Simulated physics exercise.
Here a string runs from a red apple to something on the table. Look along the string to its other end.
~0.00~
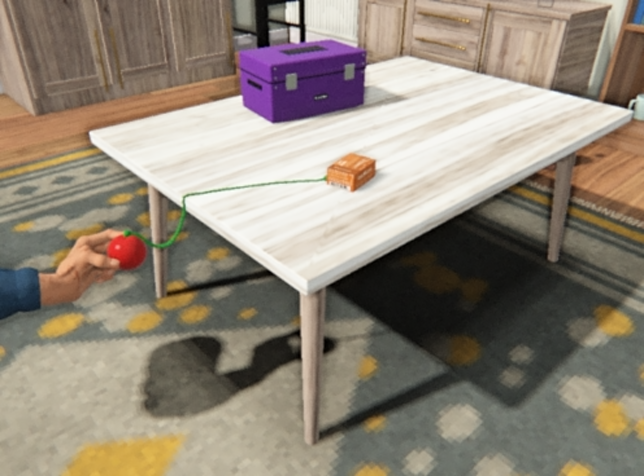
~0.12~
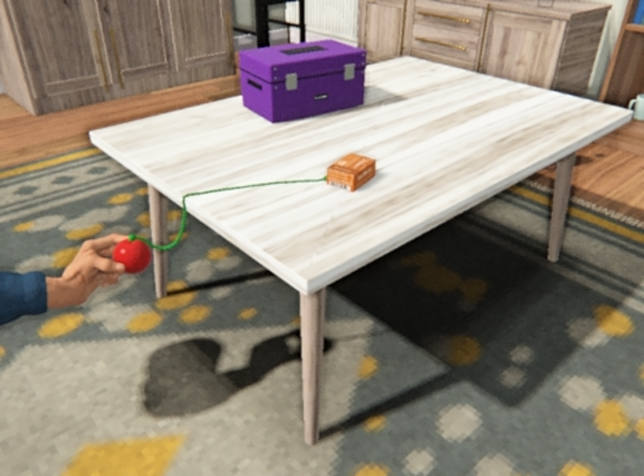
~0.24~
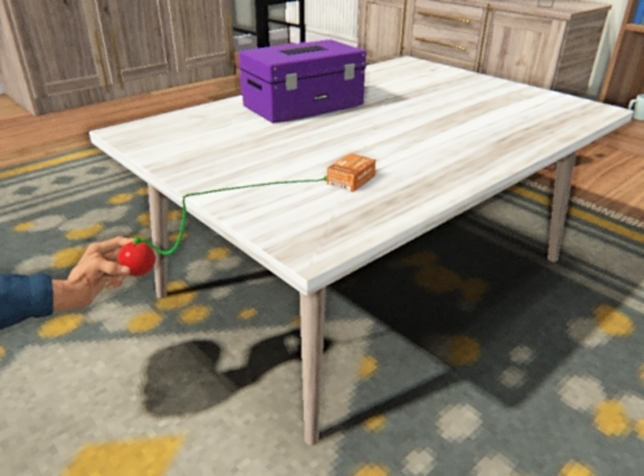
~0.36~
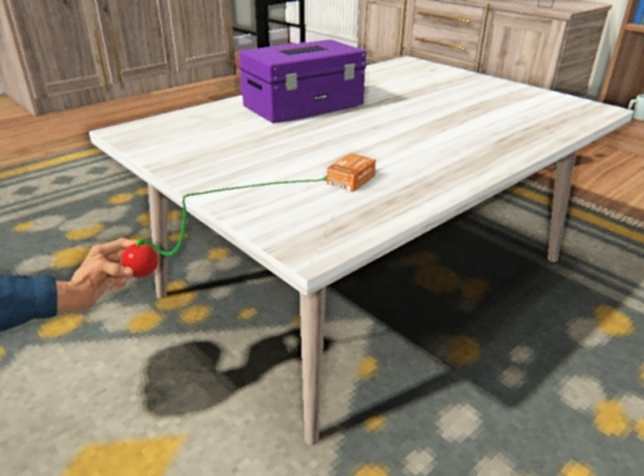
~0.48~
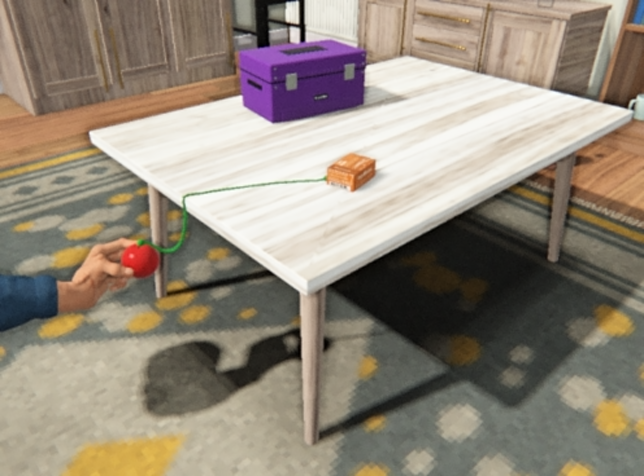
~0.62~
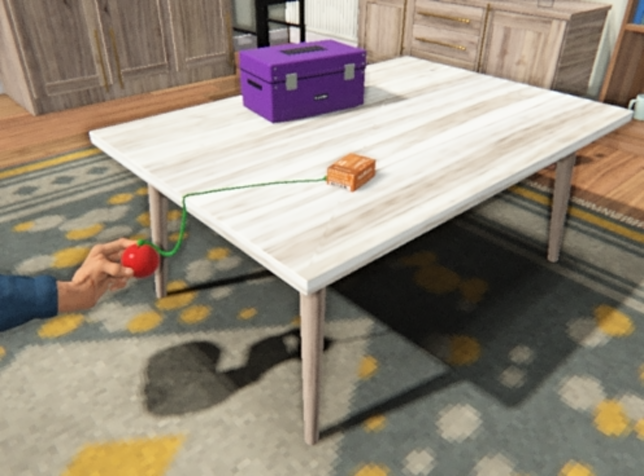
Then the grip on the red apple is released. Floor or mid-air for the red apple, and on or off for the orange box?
The red apple goes all the way down; the orange box is yanked off.
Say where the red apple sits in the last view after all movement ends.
Roughly at (214, 383).
Around 1.02 s, apple on the floor near (189, 377); toolbox as before; box tugged along near (192, 195).
Around 1.38 s, apple on the floor near (210, 379); toolbox as before; box down on the floor.
Finally, apple on the floor near (214, 383); toolbox as before; box down on the floor. The red apple drops all the way and the orange box is dragged off.
